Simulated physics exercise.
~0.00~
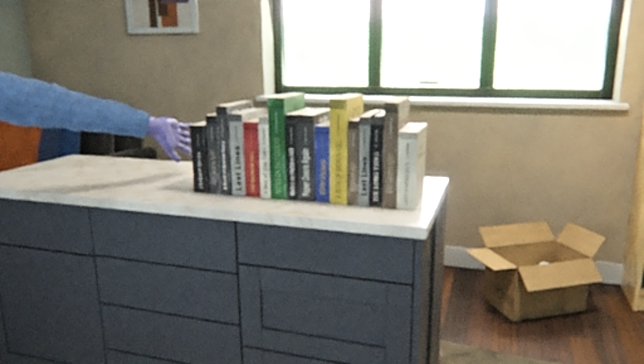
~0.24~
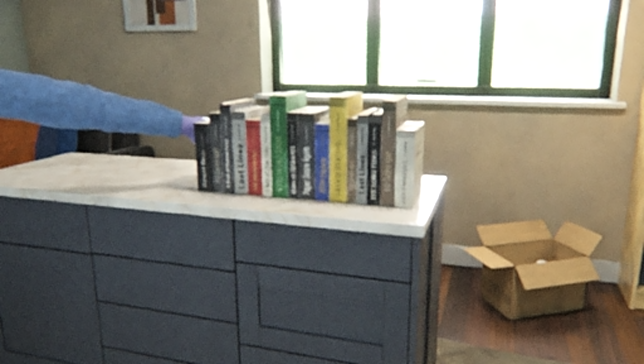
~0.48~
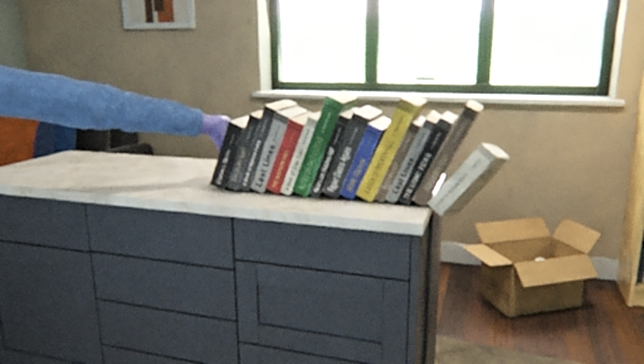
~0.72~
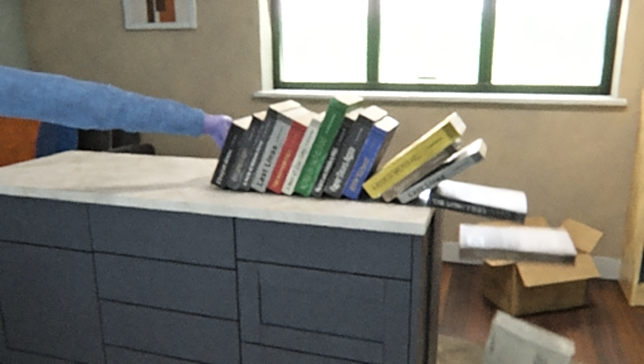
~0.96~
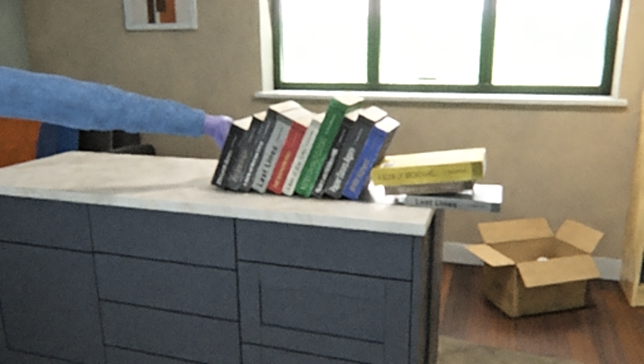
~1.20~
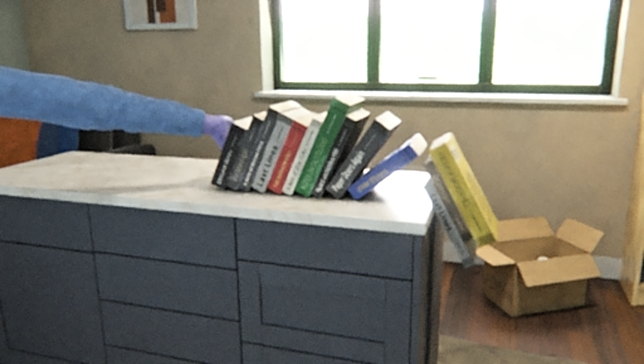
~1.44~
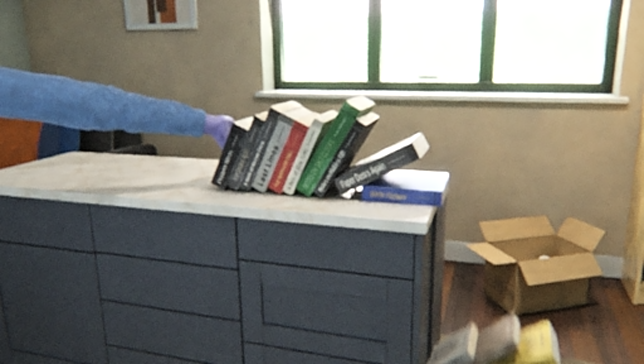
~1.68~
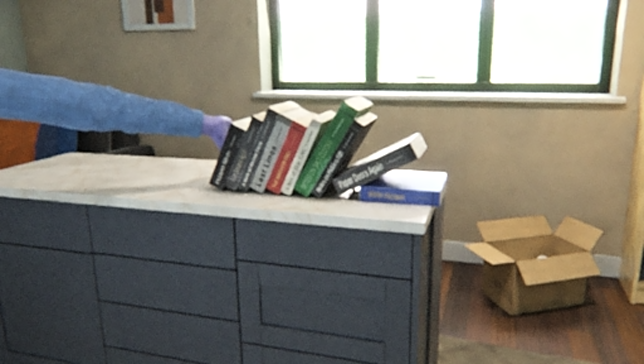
A gloved hand pushes a row of books rightward, tipping several off the counter's edge.
